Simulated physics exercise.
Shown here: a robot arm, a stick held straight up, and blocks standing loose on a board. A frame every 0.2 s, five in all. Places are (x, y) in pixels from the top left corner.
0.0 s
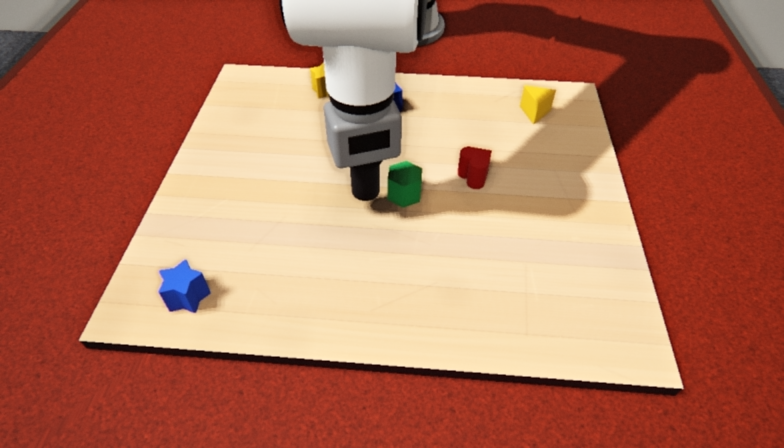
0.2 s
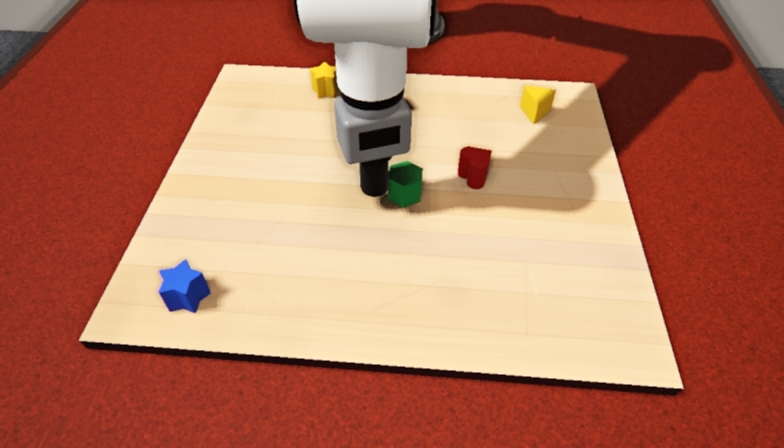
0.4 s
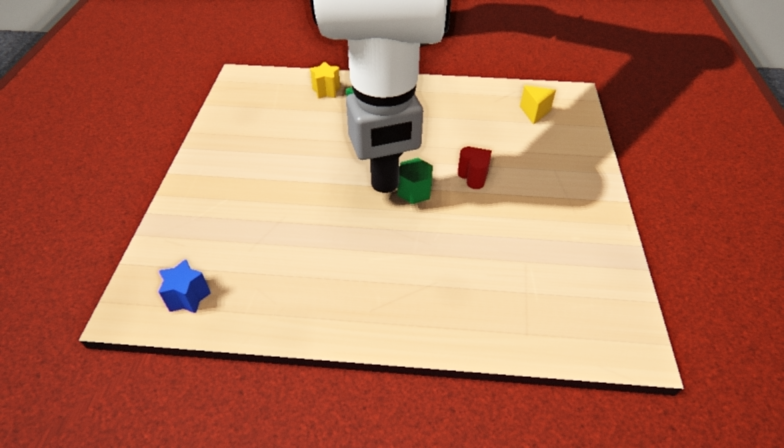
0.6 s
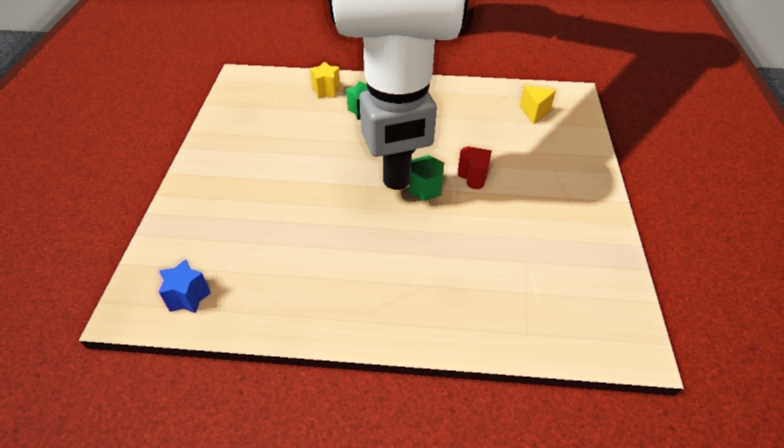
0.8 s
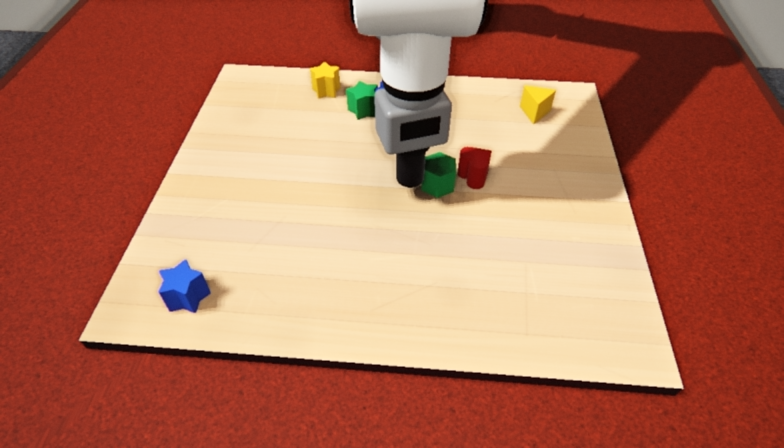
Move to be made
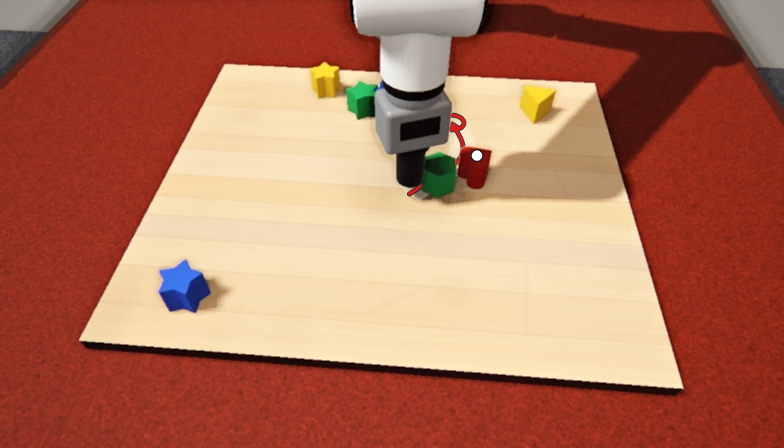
The clip opens with a robot arm holding a stick upright just left of a green hexagonal block on a wooden board, among other scattered blocks. The stick moves slightly right, meets the green block, then pushes it a short way right, narrowing the gap to the still red block.
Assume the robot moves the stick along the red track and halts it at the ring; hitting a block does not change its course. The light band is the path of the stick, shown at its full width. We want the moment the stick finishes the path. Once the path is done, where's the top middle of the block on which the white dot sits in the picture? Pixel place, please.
If I read the scene right, the answer is (519, 153).
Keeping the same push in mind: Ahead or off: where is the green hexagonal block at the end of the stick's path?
At that point it is off to one side or behind.
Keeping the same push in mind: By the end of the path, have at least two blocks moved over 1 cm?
Short answer: Yes.
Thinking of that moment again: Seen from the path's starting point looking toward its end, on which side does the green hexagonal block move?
That block drifts right.
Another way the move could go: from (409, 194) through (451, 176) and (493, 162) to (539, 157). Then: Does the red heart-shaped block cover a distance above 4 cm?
In short: Yes.
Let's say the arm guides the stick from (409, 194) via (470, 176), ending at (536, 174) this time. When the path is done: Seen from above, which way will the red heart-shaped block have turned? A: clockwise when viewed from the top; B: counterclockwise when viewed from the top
B: Counterclockwise when viewed from the top.
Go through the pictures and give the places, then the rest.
The first picture shows stick's lower end at (366, 192); green hexagonal block at (405, 173); red heart-shaped block at (477, 156).
The second picture shows stick at (375, 188); blocks still.
The third picture shows stick at (385, 185); green hexagonal block at (416, 170).
The fourth picture shows stick at (397, 182); green hexagonal block at (427, 166).
The fifth picture shows stick at (410, 179); green hexagonal block at (440, 163); red heart-shaped block at (477, 156).
Drawn move, from (409, 194) by way of (442, 173) and (463, 149) to (452, 122); the dot is on the red heart-shaped block.
On the path given first. One third of the way, stick at (444, 158); green hexagonal block at (476, 150), turned 35° clockwise; red heart-shaped block at (504, 151), turned 30° clockwise.
Two thirds of the way, stick at (465, 133); green hexagonal block at (492, 142), turned 80° clockwise; red heart-shaped block at (519, 153), turned 55° clockwise.
At the end, stick at (454, 108); green hexagonal block at (492, 142), turned 80° clockwise; red heart-shaped block at (519, 153), turned 55° clockwise.
